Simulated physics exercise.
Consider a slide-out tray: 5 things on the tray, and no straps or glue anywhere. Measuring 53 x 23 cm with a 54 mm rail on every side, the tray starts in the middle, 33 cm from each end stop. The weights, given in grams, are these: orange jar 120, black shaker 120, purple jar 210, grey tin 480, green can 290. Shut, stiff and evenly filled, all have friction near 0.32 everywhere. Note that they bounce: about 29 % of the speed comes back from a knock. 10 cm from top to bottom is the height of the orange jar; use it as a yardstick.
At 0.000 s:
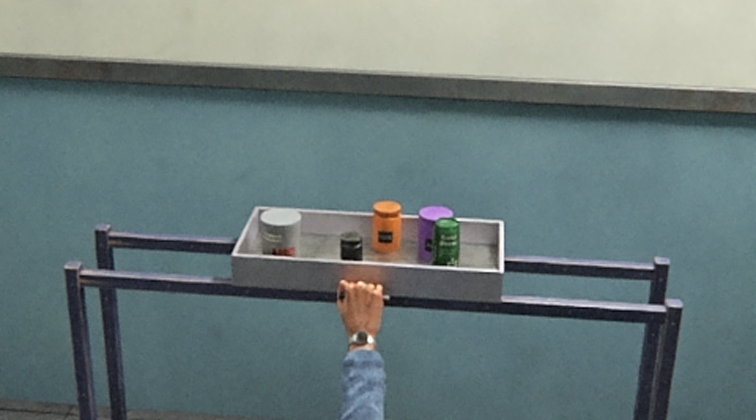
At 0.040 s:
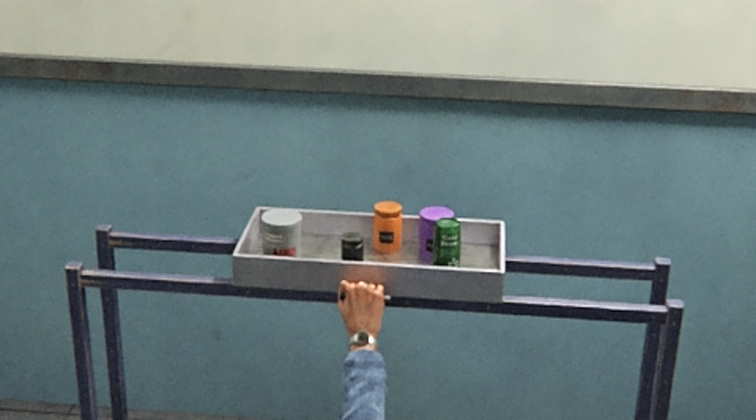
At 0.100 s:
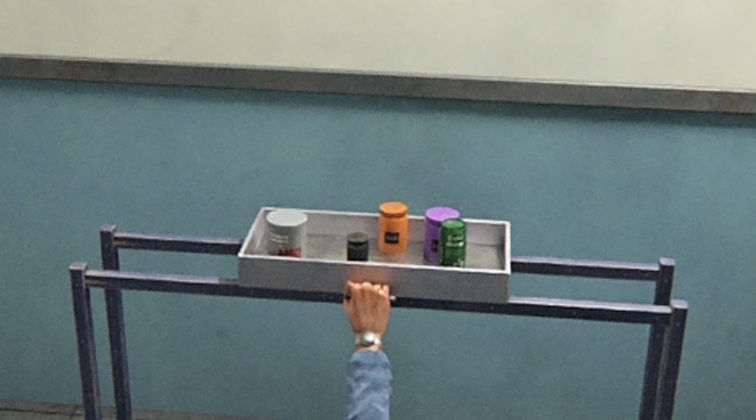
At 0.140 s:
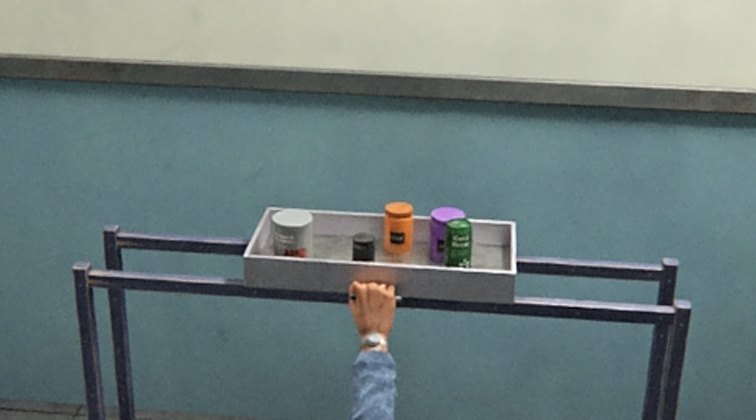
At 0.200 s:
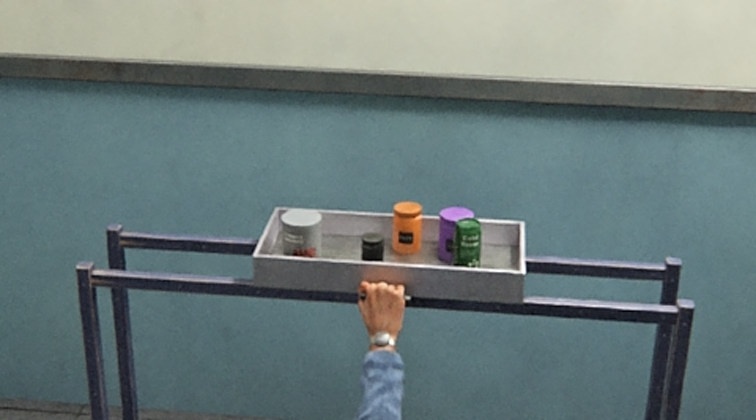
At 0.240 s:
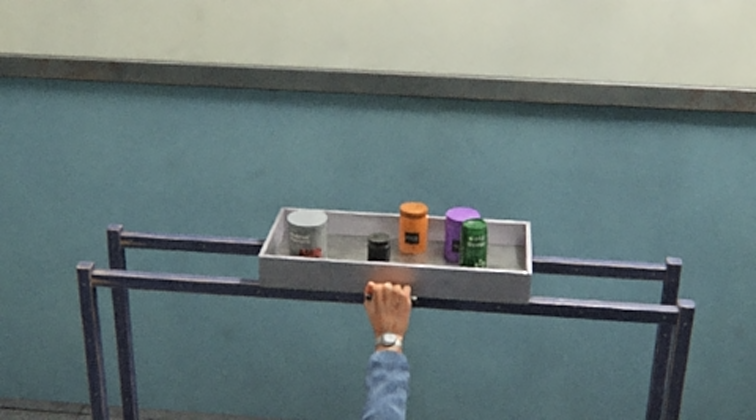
In front of a teal wall with a pale band above, a grey tray rests on dark blue rails, seen from the front and slightly above. On it, from left to right, stand a grey tin, a small black shaker, an orange jar, a purple jar and a green can. A hand in a denim sleeve and wristwatch grips the front and slides the tray slightly right, its contents riding along, while the view shifts very slightly.
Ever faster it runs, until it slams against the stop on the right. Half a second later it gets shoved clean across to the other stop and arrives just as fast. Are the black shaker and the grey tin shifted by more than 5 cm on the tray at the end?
In the end black shaker: In place; grey tin: In place.
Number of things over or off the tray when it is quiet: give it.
I make it 0.
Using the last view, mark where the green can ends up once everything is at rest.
Around (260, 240).
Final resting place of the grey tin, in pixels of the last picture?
Roughly (138, 229).
Around 0.74 s, tray 33 cm right; black shaker shifted 5 cm near (553, 269); grey tin shifted 5 cm near (475, 249); orange jar shifted 5 cm.
Around 0.94 s, tray 33 cm right; black shaker shifted 15 cm near (600, 272); grey tin shifted 14 cm near (521, 252); orange jar shifted 14 cm.
Around 2.54 s, tray 33 cm left; black shaker shifted 10 cm near (253, 250); grey tin shifted 10 cm near (186, 231); orange jar shifted 9 cm.
Around 2.64 s, tray 33 cm left; black shaker at 5° to upright near (222, 247); grey tin shifted 4 cm near (156, 230); green can shifted 4 cm.
Finally (3.2 s), not toppled but over 5 cm from the start, purple jar and green can; the other 3 still in place (within 5 cm). Final places as that camera would see them, black shaker near (204, 247), grey tin near (138, 229).
